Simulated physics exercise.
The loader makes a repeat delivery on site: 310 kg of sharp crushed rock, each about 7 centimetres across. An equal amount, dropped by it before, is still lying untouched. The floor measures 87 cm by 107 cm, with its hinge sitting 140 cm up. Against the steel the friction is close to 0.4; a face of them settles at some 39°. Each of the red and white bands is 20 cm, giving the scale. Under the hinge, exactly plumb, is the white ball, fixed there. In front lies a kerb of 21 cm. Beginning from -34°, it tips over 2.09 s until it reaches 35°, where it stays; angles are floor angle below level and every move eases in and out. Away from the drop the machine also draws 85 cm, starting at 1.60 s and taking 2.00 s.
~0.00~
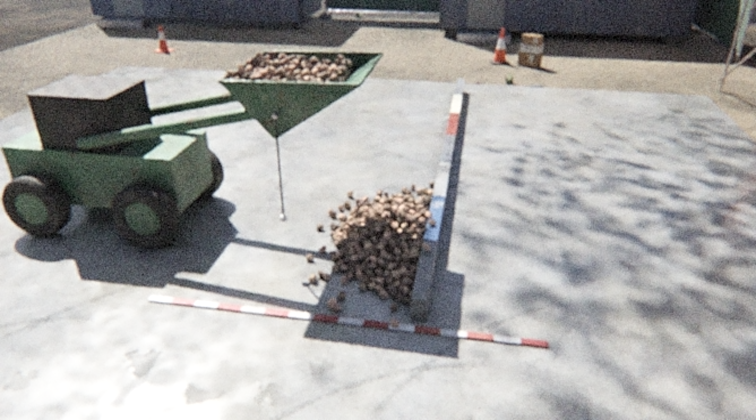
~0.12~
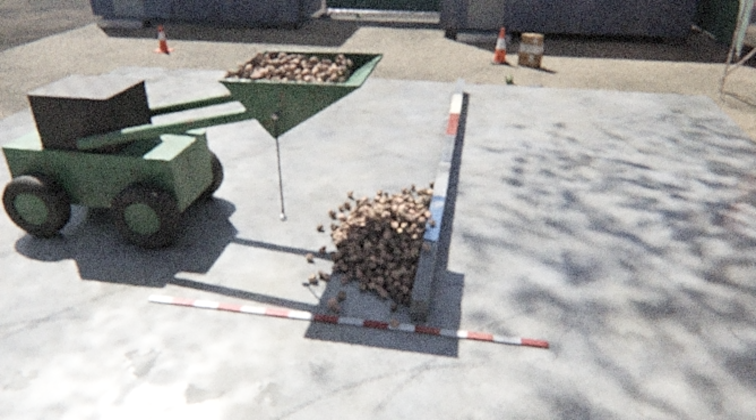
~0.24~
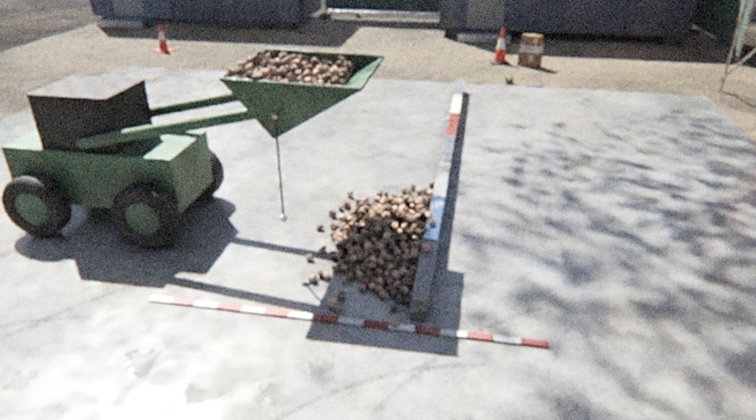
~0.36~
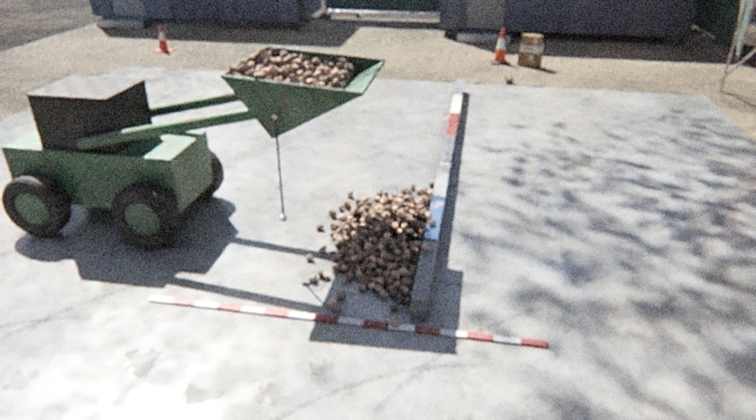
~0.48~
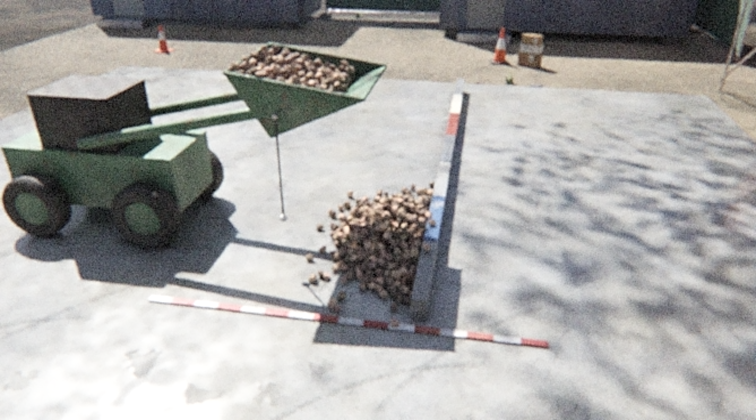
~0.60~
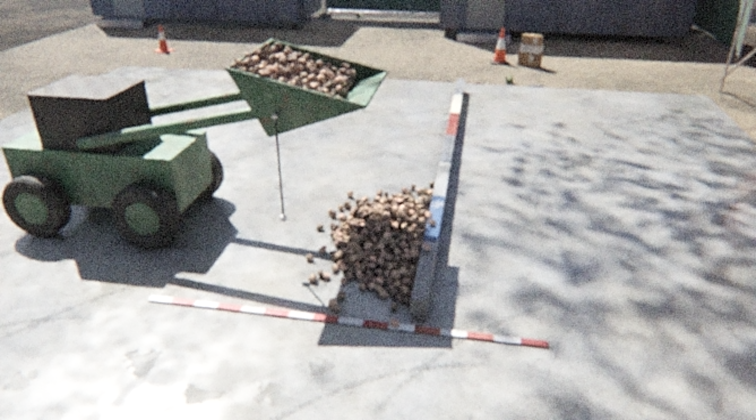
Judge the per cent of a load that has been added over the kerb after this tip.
The added amount is roughly 0 per cent of a load.
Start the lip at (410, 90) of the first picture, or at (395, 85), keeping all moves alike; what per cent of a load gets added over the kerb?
20 % and 10 %.
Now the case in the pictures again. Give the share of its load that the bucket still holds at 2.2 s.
Roughly 40 parts in a hundred of the load.
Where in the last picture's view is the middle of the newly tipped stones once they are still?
They settle centred around (362, 223).
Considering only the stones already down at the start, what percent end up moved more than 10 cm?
I'd put it at about 5 per cent.
After 1.6 s the floor is at 24°; in per cent of one load, 100 in the bucket, 100 on this side of the kerb; the foremost stones are at (426, 229).
After 2.2 s the floor is at 35°; in per cent of one load, 42 in the bucket, 158 on this side of the kerb; the foremost stones are at (427, 227).
After 4.1 s the floor is at 35°; in per cent of one load, 0 in the bucket, 200 on this side of the kerb; the foremost stones are at (438, 230).
After 6.6 s the floor is at 35°; in per cent of one load, 0 in the bucket, 200 on this side of the kerb; the foremost stones are at (438, 230). Net gain over the kerb, 0.
